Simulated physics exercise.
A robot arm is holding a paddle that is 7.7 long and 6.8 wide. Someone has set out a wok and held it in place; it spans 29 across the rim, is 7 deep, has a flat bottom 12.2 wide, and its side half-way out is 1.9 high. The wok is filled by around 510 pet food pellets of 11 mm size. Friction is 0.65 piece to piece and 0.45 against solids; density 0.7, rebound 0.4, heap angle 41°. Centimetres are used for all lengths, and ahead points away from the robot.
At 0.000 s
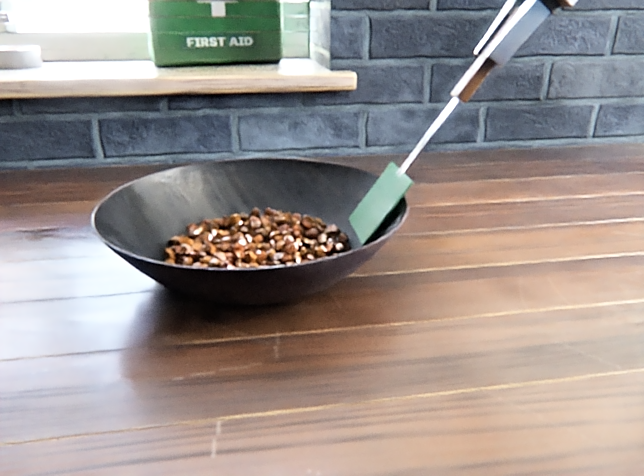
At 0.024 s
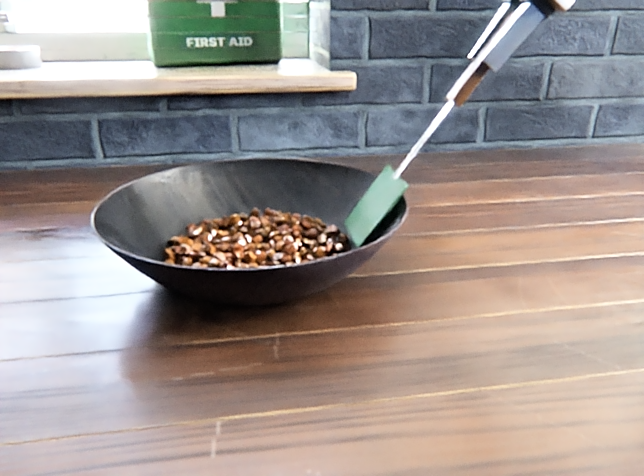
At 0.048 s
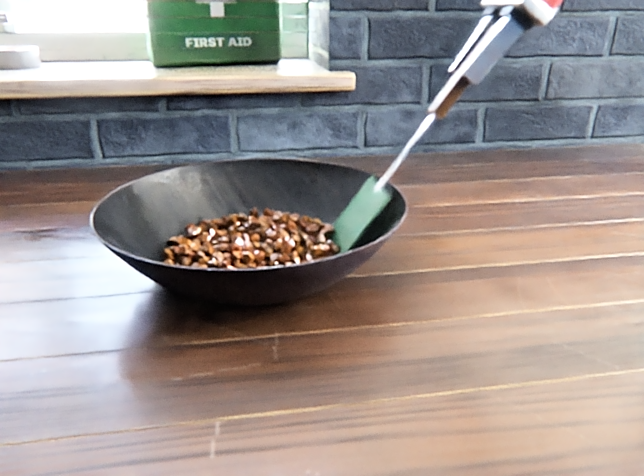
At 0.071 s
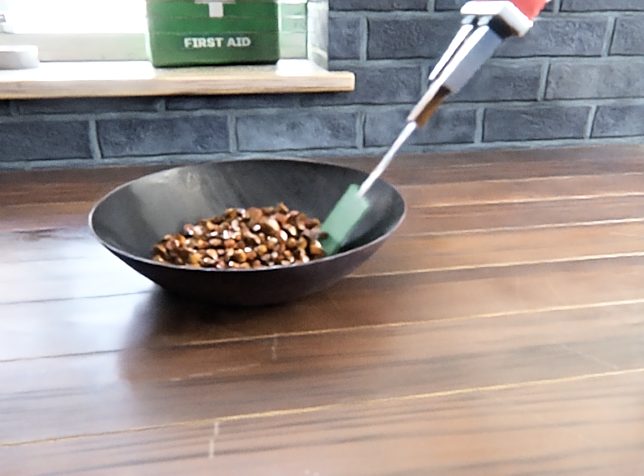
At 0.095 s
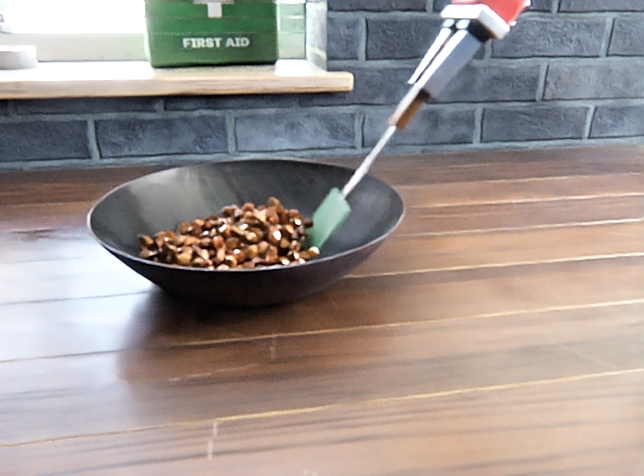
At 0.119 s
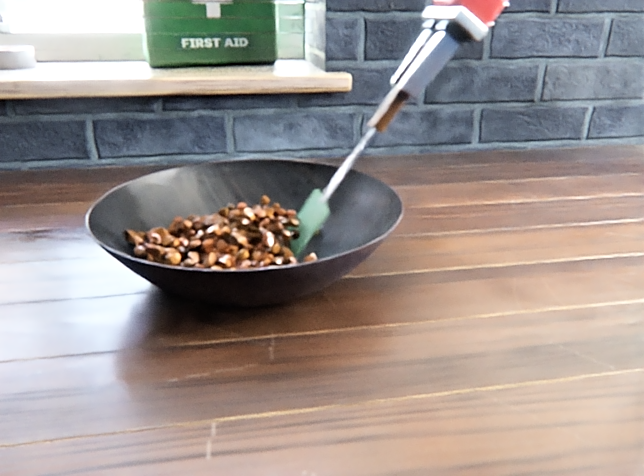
A green paddle on a robot arm pushes brown pellets leftward in a black wok.
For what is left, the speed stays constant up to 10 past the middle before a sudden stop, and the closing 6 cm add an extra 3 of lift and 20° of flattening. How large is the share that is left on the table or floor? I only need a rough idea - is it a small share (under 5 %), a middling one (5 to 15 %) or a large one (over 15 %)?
A large one, over 15 %.
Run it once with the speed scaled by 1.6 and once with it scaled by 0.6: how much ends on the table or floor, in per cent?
About 30 and 10 per cent.
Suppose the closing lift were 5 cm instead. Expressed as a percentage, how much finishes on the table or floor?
About 20 %.
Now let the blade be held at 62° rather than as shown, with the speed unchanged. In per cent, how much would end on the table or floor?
In that case around 20 per cent.
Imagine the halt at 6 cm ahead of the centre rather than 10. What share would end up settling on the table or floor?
My guess would be around 0 per cent.
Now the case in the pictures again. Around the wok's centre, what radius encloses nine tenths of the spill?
30 cm.
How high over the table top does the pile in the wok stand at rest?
Height at rest: Roughly 6.5 cm.
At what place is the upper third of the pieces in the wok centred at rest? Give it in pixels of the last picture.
The centre sits at about (169, 248).
After 0.18 s, sloping 54°, highest piece 6 above the table; 513 in the wok.
After 0.24 s, sloping 46°, highest piece 7 above the table; 513 in the wok.
After 0.46 s, sloping 34°, highest piece 12 above the table; 403 in the wok, 34 on the table or floor, 76 on the blade or in flight.
After 1.51 s, sloping 34°, highest piece 6 above the table; 403 in the wok, 110 on the table or floor.
In the end, 403 in the wok, 110 on the table or floor. That is 21 % on the table or floor.
